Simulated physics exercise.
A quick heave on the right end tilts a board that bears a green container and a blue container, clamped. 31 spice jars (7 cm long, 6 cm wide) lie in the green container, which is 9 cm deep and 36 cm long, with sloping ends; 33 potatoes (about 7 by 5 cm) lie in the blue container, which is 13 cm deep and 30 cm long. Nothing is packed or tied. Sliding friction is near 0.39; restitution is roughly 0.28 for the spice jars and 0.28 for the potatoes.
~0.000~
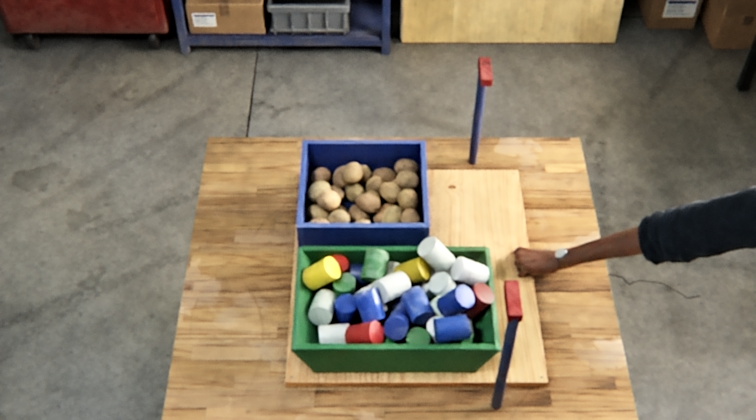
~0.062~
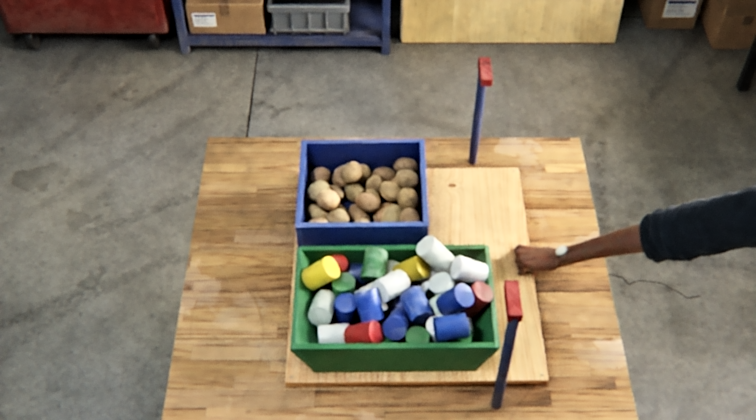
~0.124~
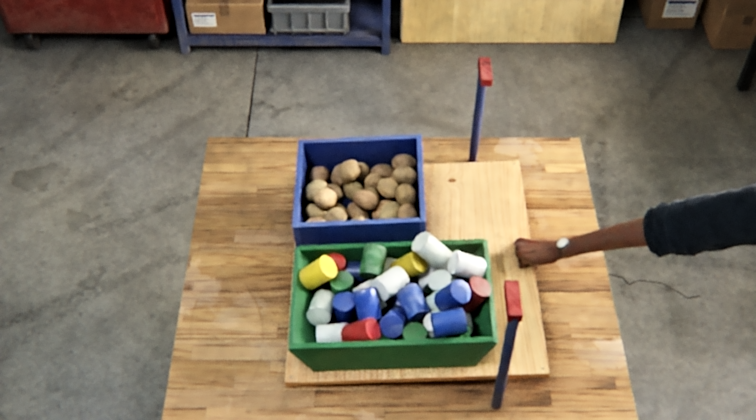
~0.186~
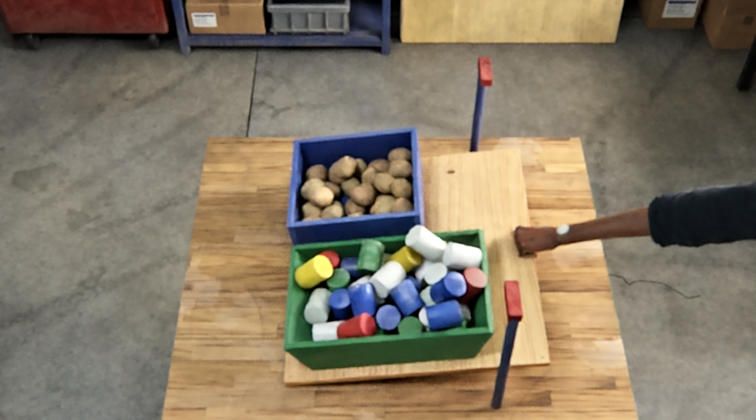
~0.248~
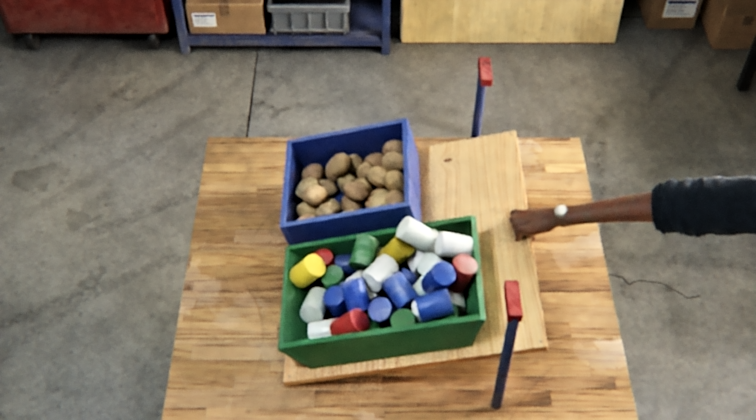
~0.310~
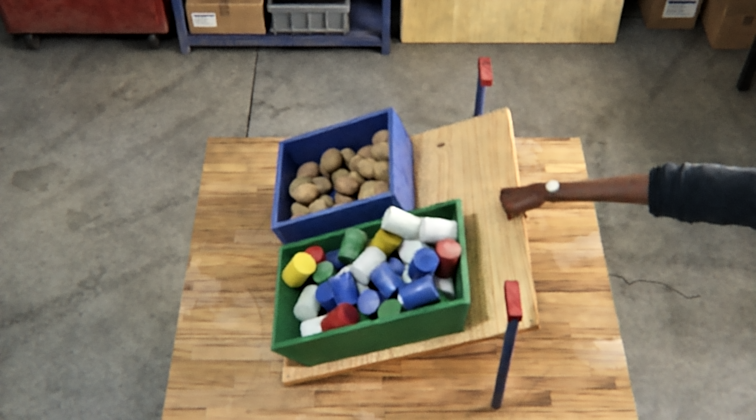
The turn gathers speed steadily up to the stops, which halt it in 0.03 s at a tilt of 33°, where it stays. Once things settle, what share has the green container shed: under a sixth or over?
Out of the green container go more than one in six of the spice jars.
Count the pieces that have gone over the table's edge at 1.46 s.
About 5.
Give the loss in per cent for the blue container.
Lost: Blue container 5 per cent.
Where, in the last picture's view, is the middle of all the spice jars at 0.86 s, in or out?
Around (298, 271).
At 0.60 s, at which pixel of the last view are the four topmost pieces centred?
Around (323, 252).
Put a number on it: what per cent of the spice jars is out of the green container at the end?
About 35 per cent.
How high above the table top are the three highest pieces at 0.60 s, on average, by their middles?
Some 30 cm up.
After 0.36 s, it hits the stops.
After 0.46 s, tilt 33°; 0 of 31 out of the green container and 0 of 33 out of the blue container.
After 0.60 s, tilt 33°; 0 of 31 out of the green container and 0 of 33 out of the blue container.
After 0.86 s, tilt 33°; 5 of 31 out of the green container and 0 of 33 out of the blue container.
Outcome (at 1.46 s), 11 of 31 out of the green container and 1 of 33 out of the blue container. Asked share, 11 of 31, 35 per cent.
